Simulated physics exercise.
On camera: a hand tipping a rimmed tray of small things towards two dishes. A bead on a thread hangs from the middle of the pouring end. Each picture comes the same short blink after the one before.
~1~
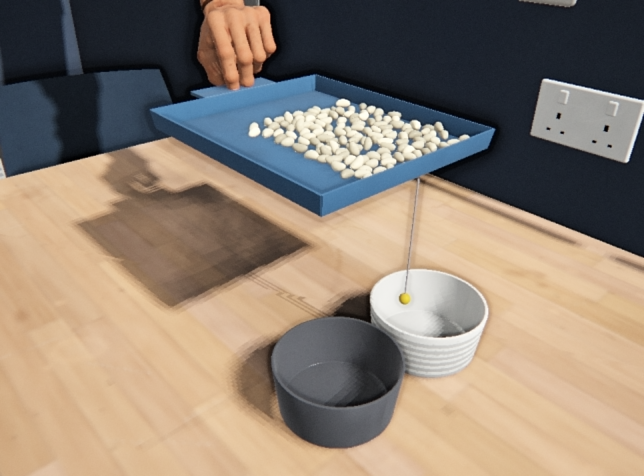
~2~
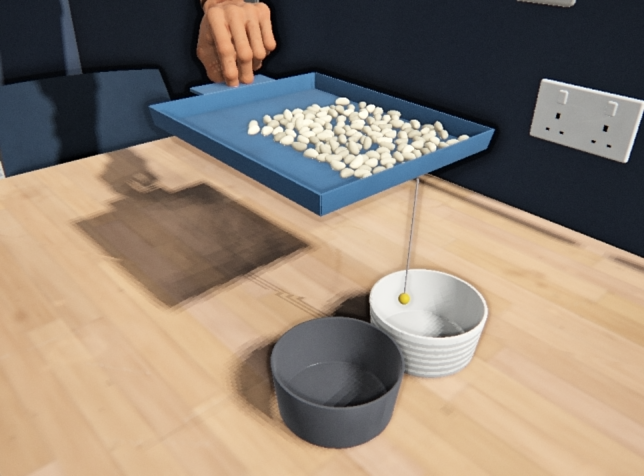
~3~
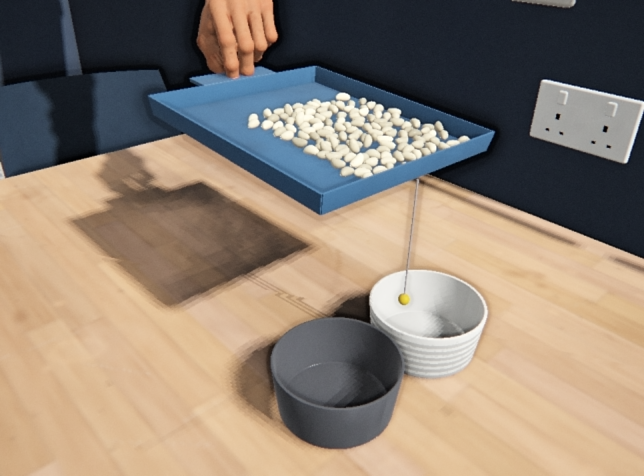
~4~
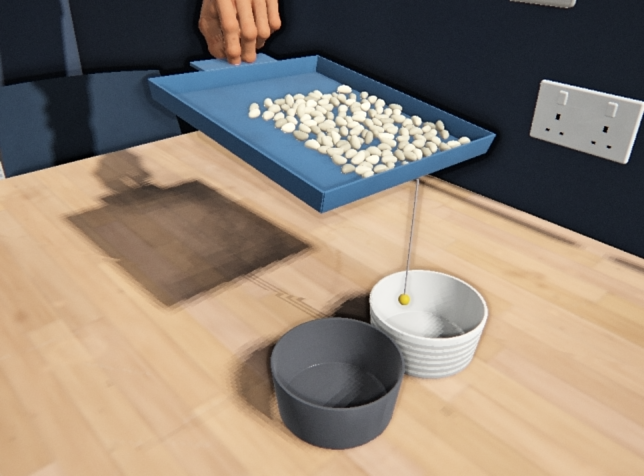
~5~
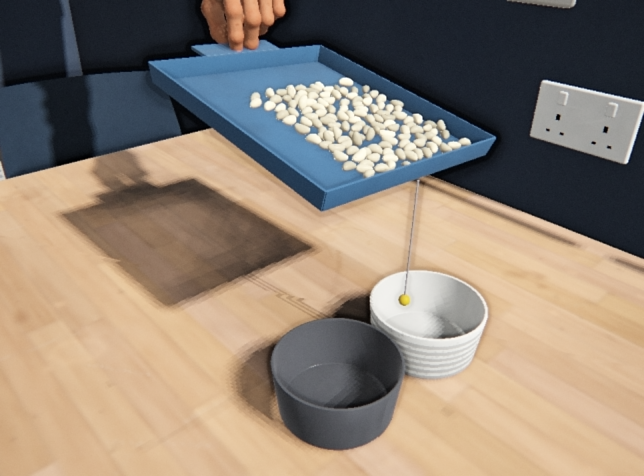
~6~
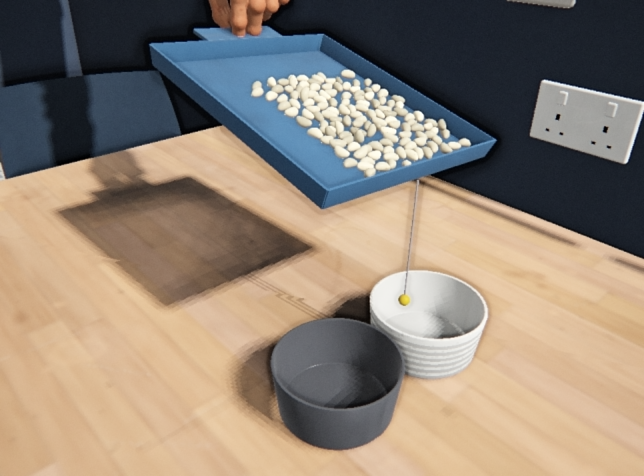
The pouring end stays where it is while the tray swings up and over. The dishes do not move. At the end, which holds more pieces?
Fuller: The right-hand dish.
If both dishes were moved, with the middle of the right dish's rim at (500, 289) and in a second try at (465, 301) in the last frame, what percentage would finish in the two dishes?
First some 90, then 70 per cent.
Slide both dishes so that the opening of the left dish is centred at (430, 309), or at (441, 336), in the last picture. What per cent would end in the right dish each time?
Near 20 % and 40 %.
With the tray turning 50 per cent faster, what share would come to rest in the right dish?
Close to 30 per cent.
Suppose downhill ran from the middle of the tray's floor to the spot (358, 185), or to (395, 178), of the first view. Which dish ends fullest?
In turn: The left dish; the left one.
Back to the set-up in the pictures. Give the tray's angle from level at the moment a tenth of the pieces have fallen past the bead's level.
Near 110 degrees.
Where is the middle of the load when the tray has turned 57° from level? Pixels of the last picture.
Near (422, 116).
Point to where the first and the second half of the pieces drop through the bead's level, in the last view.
Early half (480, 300), late half (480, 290).
Soon, tray tipped steeply; all on the tray.
A while on, tray tipped right over; nearly all on the tray; a stray few outside both.
Towards the end, tray tipped past a quarter turn; a stray few in the left dish; about half in the right dish; about half outside both.
Finally, tray tipped past a quarter turn; a stray few in the left dish; about half in the right dish; about half outside both.
